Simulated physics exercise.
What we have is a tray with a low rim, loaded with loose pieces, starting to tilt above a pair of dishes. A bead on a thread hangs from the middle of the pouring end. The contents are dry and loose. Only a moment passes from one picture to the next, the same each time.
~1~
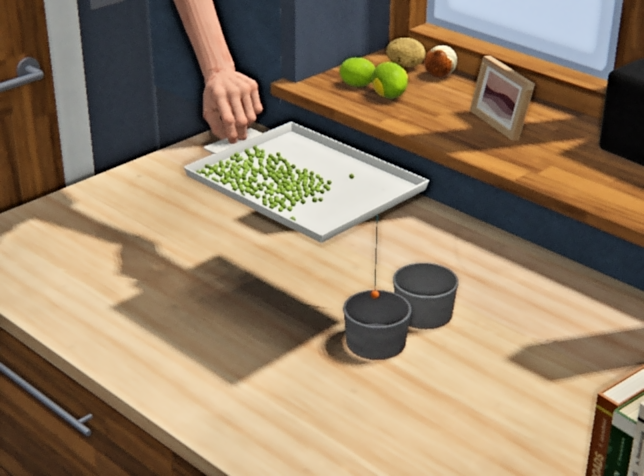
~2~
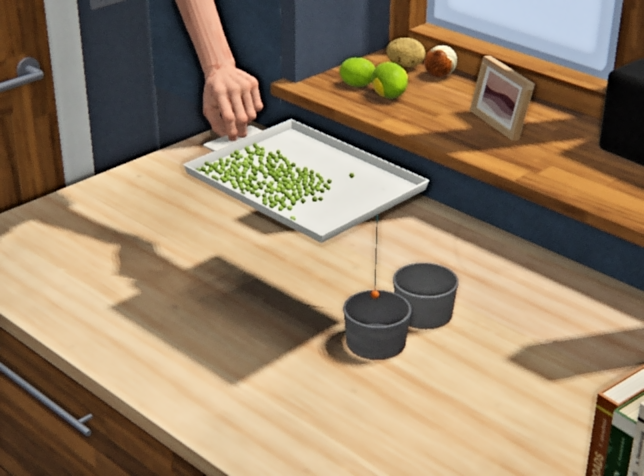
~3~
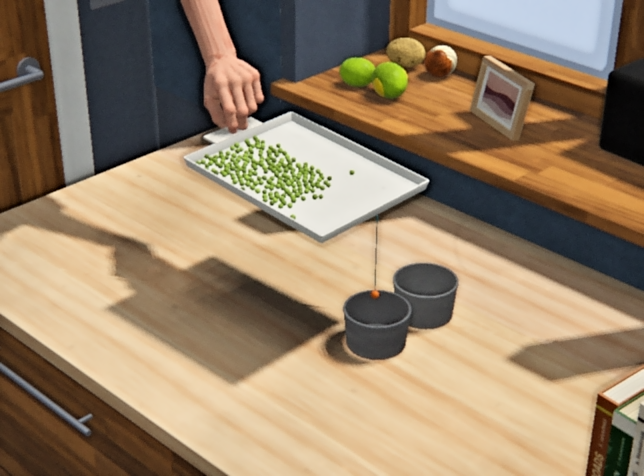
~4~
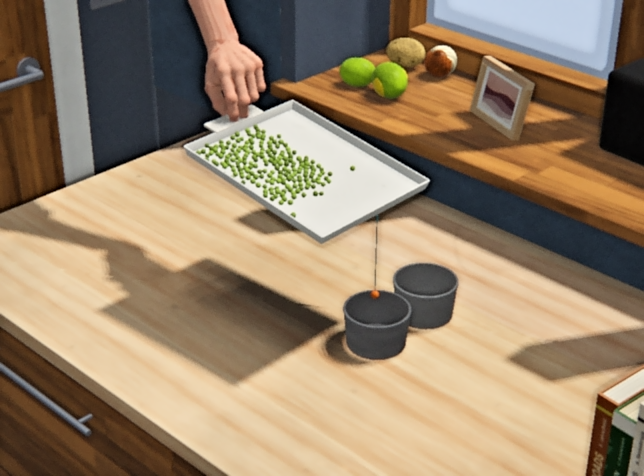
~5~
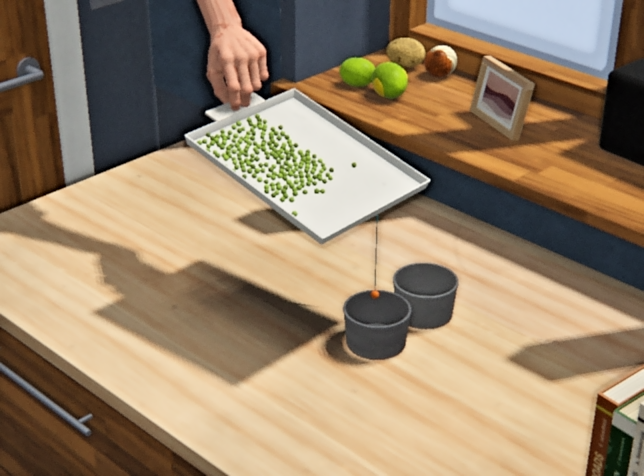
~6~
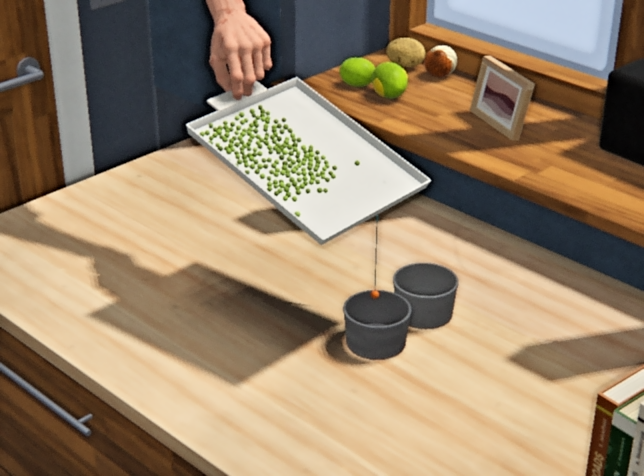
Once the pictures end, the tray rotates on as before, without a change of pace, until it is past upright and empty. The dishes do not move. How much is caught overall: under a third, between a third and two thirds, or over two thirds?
They take under a third between them.
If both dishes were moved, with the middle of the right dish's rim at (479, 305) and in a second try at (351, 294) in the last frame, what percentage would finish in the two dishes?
Near 0 % and 0 %.
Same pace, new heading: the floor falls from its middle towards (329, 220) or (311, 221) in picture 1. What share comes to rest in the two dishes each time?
Near 0 % and 0 %.
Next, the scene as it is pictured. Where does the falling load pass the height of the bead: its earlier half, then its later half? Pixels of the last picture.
First near (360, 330), later near (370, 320).
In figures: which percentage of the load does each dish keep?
Left dish near 20 in a hundred; right dish near 0.
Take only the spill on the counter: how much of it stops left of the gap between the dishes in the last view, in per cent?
Some 60 per cent.
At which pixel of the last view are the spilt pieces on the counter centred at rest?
Around (382, 394).
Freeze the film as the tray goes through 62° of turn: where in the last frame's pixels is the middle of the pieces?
Close to (350, 226).
Just after the last frame, tray tipped steeply; roughly two thirds on the tray; just a few in the left dish; roughly a quarter outside both; about a tenth in the air.
A moment on, tray tipped past a quarter turn; roughly a quarter on the tray; about a tenth in the left dish; roughly a third outside both; roughly a third in the air.
Further on, tray tipped past a quarter turn; roughly a quarter in the left dish; the larger part outside both.
When it is over, tray tipped past a quarter turn; roughly a quarter in the left dish; not one in the right dish; the larger part outside both.
